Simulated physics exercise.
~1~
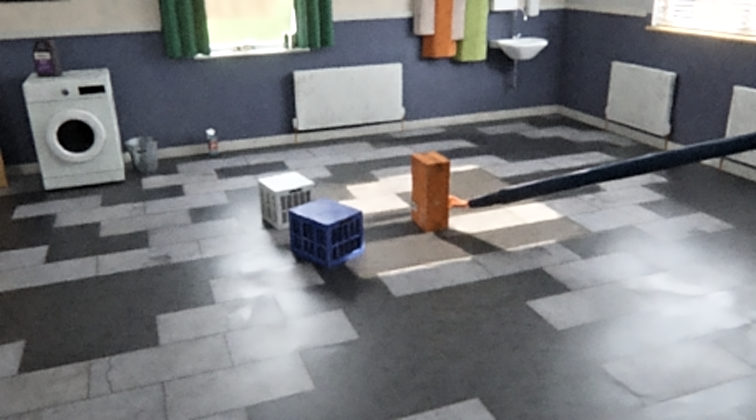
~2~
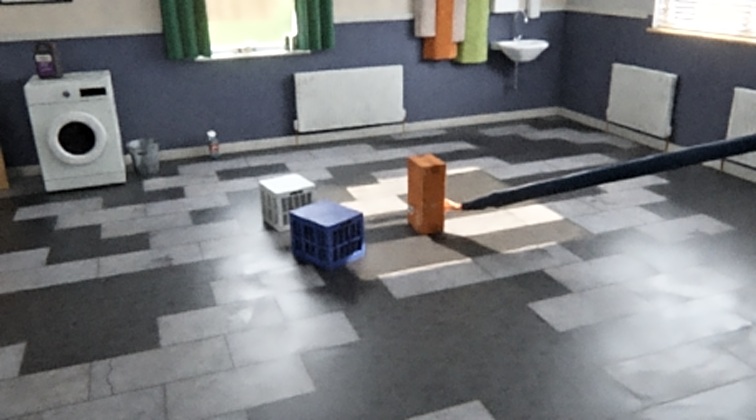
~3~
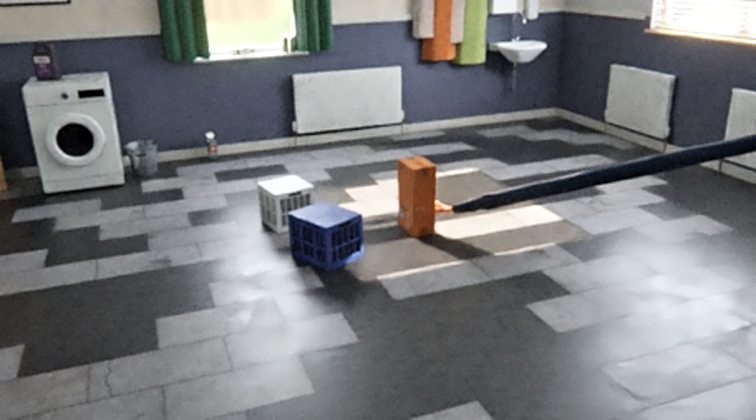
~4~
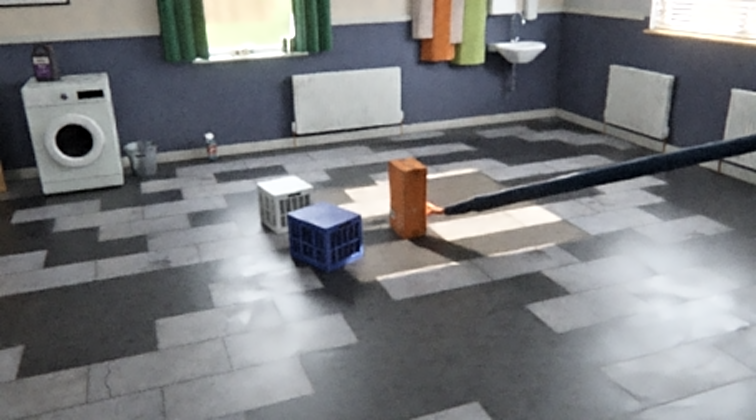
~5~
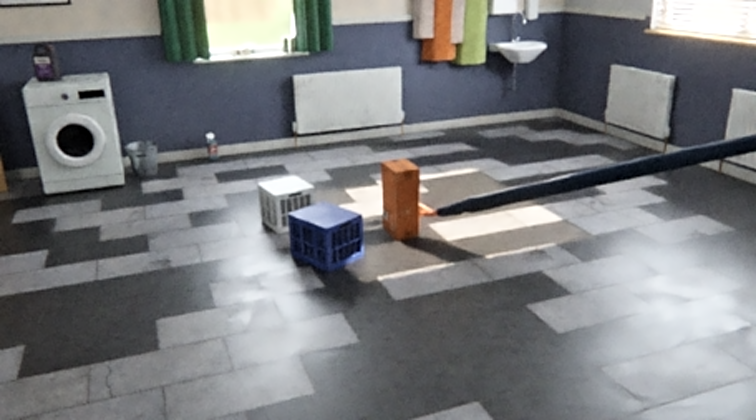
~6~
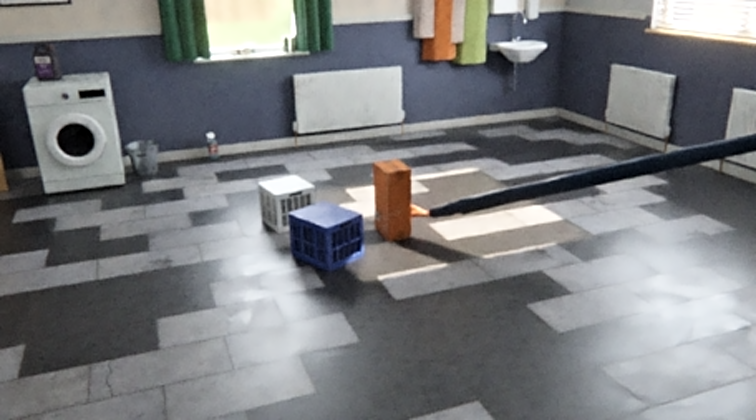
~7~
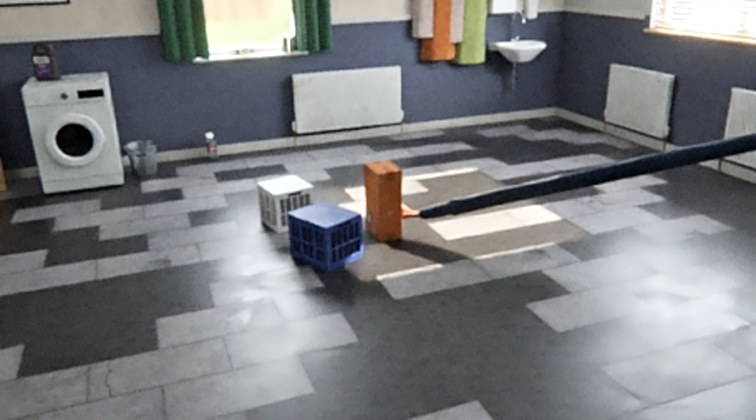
In a laundry room, a dark pole slides an upright orange box left toward crates.
